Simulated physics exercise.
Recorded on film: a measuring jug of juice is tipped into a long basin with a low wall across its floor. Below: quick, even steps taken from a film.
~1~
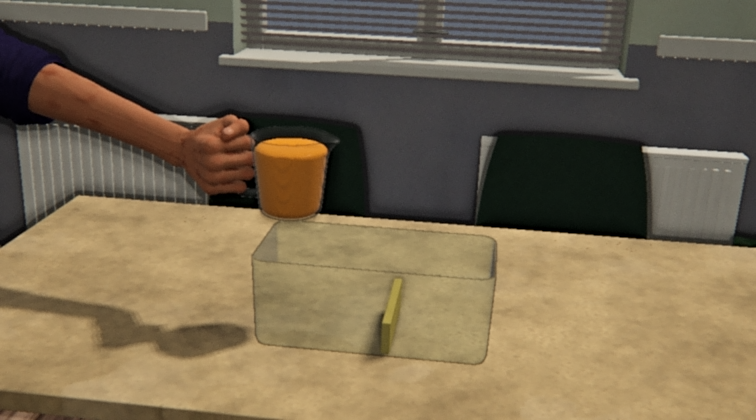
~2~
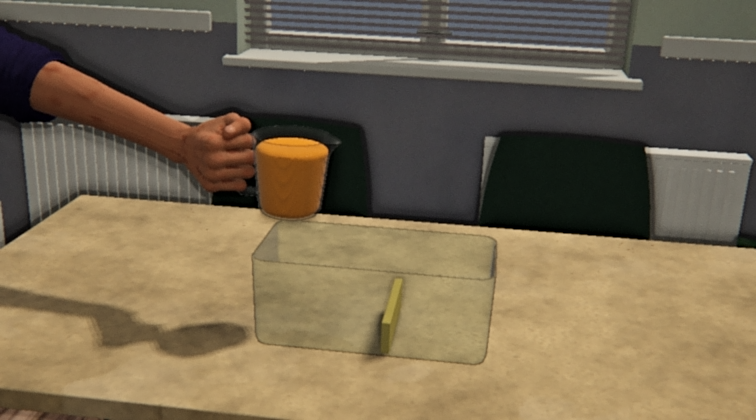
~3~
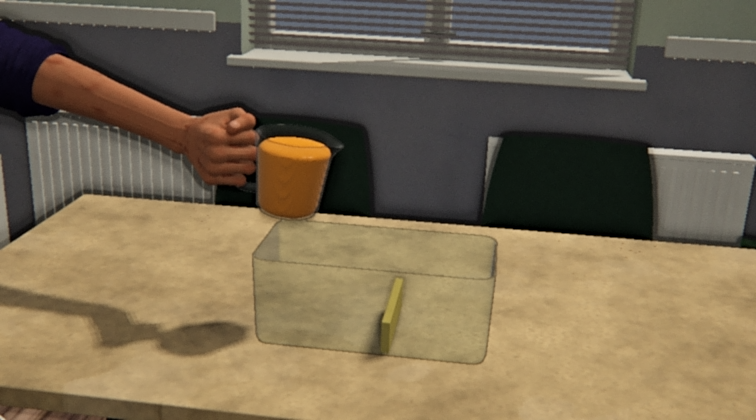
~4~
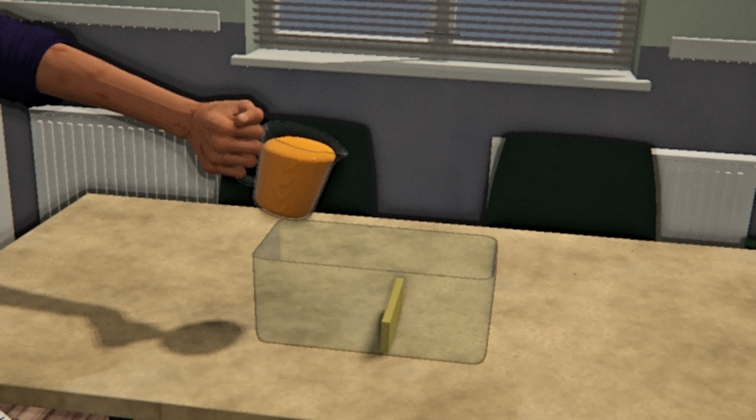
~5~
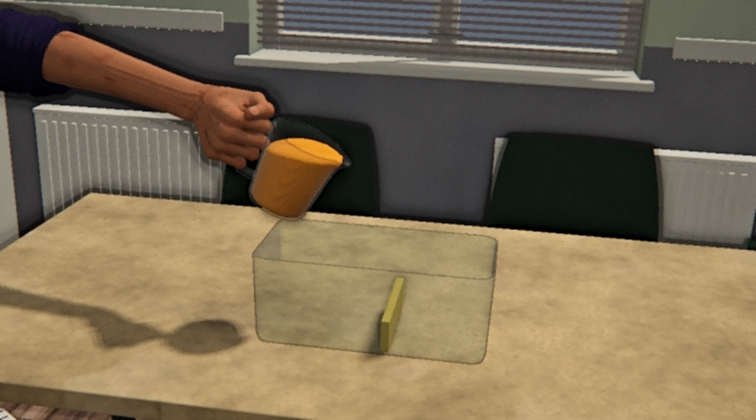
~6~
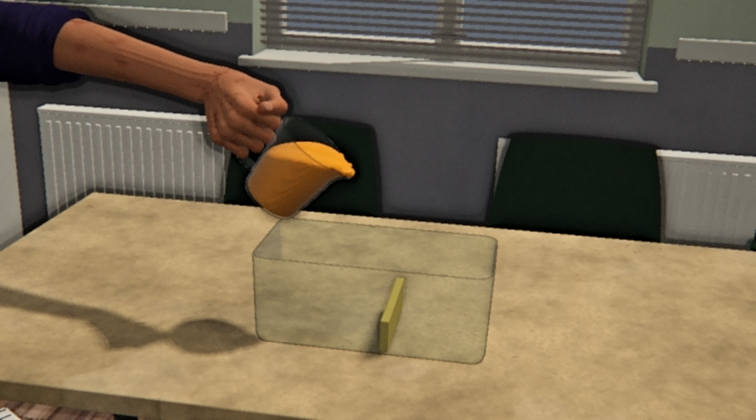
To begin with, a hand holds a measuring jug of orange juice nearly upright above a clear, long basin with a low yellowish wall across its floor. The hand then tilts the jug steadily to the right, until the juice reaches the spout and just begins to pass over its edge.
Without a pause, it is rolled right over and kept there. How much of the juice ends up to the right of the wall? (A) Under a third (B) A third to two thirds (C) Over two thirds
A.
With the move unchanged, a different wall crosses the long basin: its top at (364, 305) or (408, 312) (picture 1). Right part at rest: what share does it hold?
Note - case one near 50 %, case two near 10 %.
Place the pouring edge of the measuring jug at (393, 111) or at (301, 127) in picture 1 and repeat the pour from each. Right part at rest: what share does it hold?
90 % and 5 %.
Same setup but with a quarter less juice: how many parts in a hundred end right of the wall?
Close to 5 per cent.
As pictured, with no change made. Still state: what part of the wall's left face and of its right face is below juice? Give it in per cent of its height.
Left side 40 percent, right side 10 percent.
A moment on, the measuring jug is tipped right over and 40 per cent is still to pour, 38 is left of the wall and 5 right of it.
Next, the measuring jug is tipped right over and 4 per cent is still to pour, 85 is left of the wall and 6 right of it.
Then the measuring jug is tipped right over and 0 per cent is still to pour, 87 is left of the wall and 11 right of it.
Later the measuring jug is tipped right over and 0 per cent is still to pour, 86 is left of the wall and 11 right of it.
In the end 86 per cent lies left of the wall, 11 right of it and 3 outside.
